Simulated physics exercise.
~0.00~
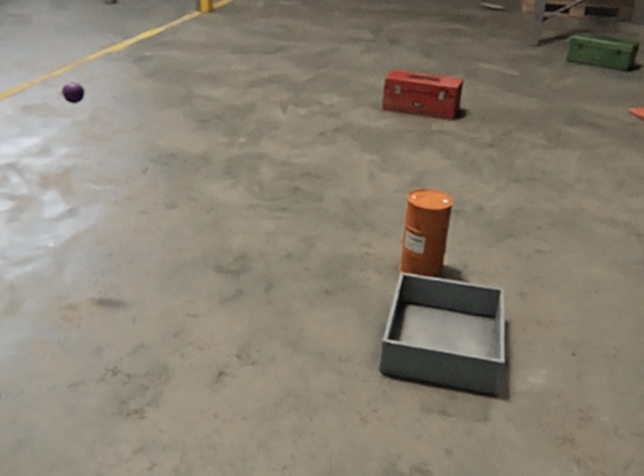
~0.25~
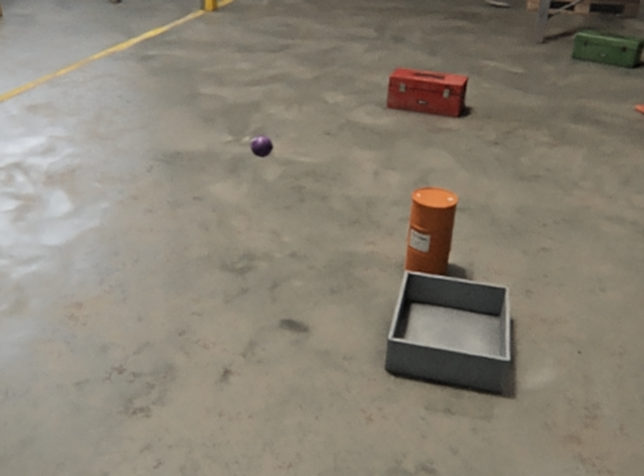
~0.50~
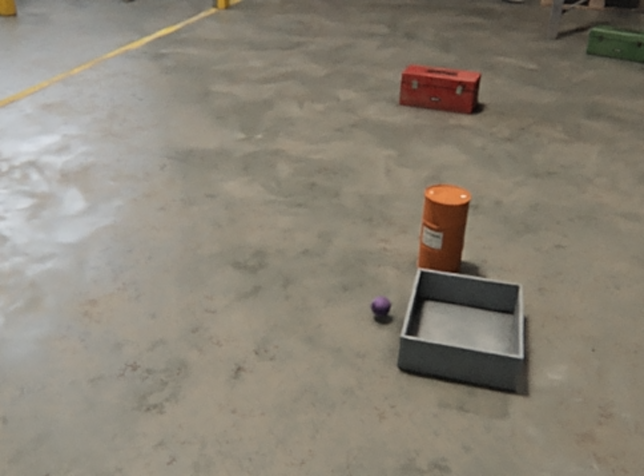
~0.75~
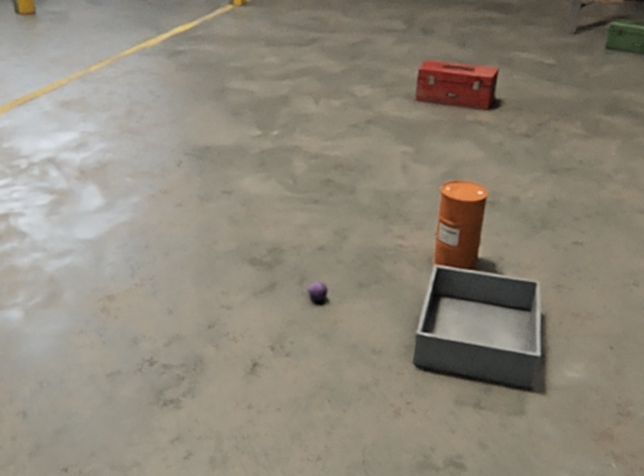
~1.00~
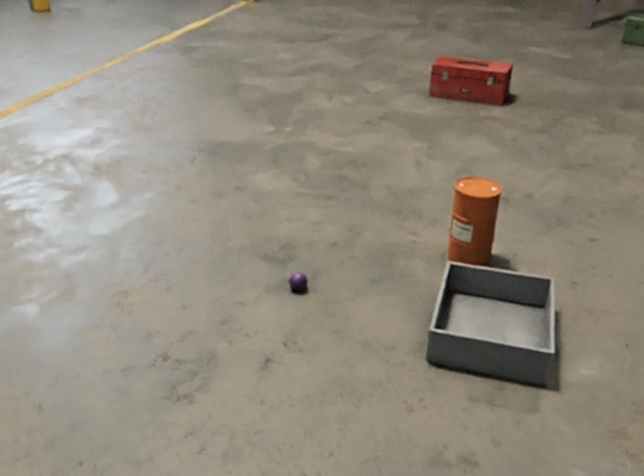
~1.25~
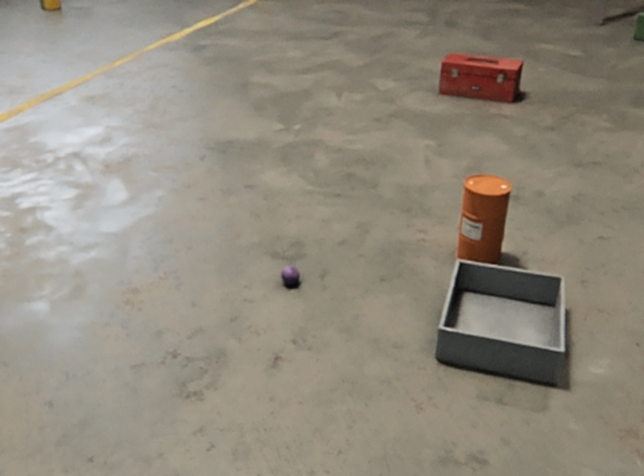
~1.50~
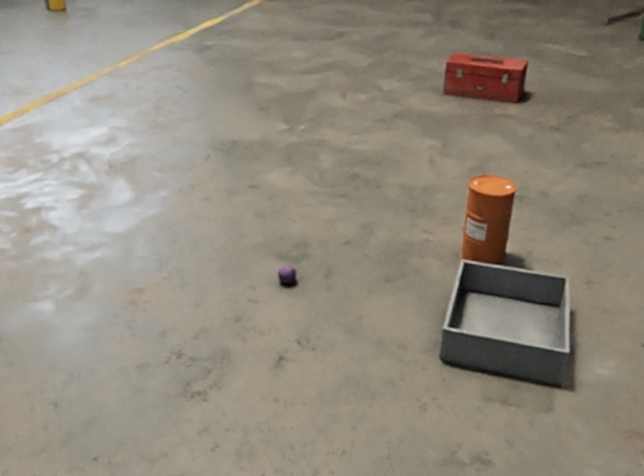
A purple ball flies right toward a gray box, drops beside it and rolls back left.
